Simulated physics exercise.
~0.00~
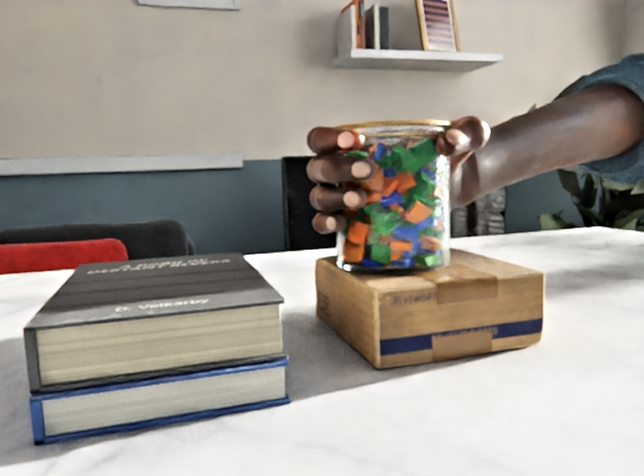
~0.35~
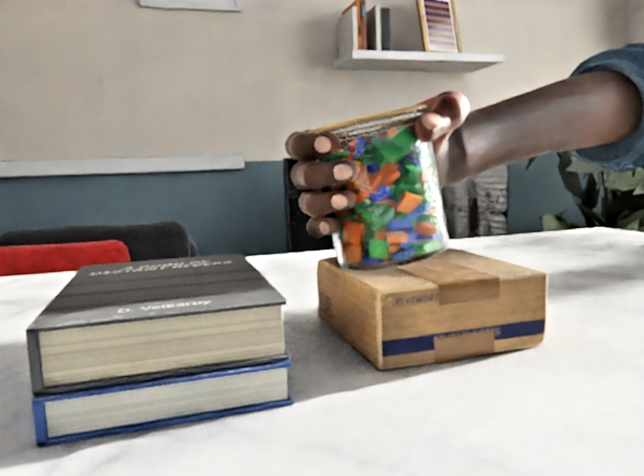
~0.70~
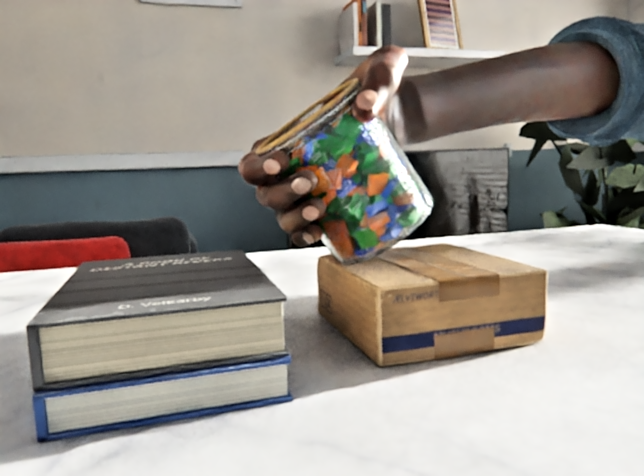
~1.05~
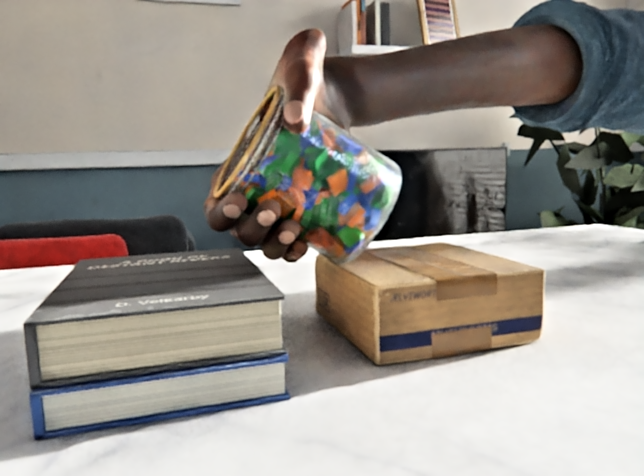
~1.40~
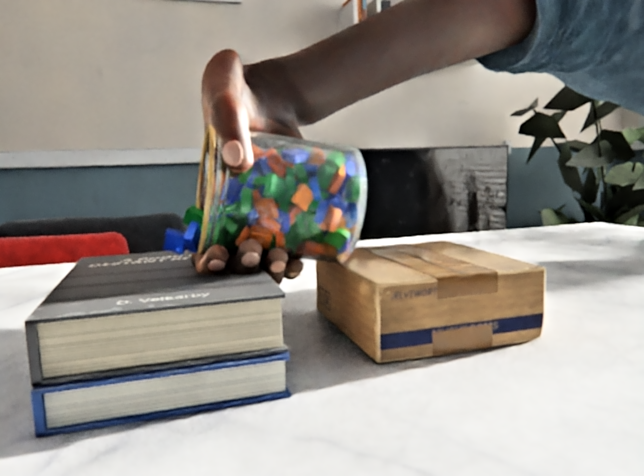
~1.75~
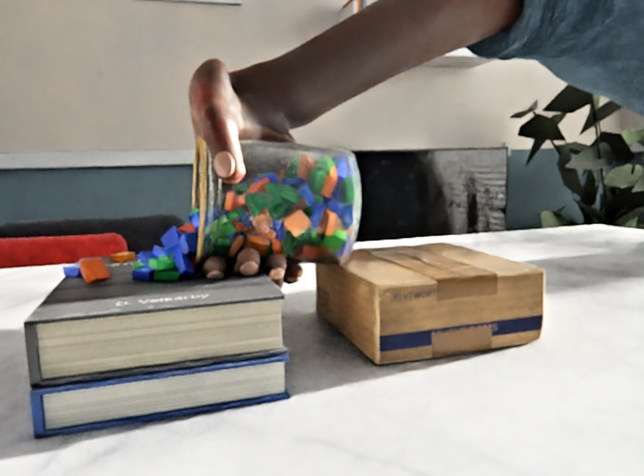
At the start, a hand holds an open clear jar of orange, green and blue tiles upright on a cardboard box, to the right of two stacked books. The hand begins to tip the jar to the left, lifting it a little. It leans further as it moves toward the books, with all the tiles still inside. Then the jar comes down onto its side, its mouth over the books, and a few blue tiles spill out. More tiles slide out, and at the end a small colourful heap lies on the top book while most remain in the jar.
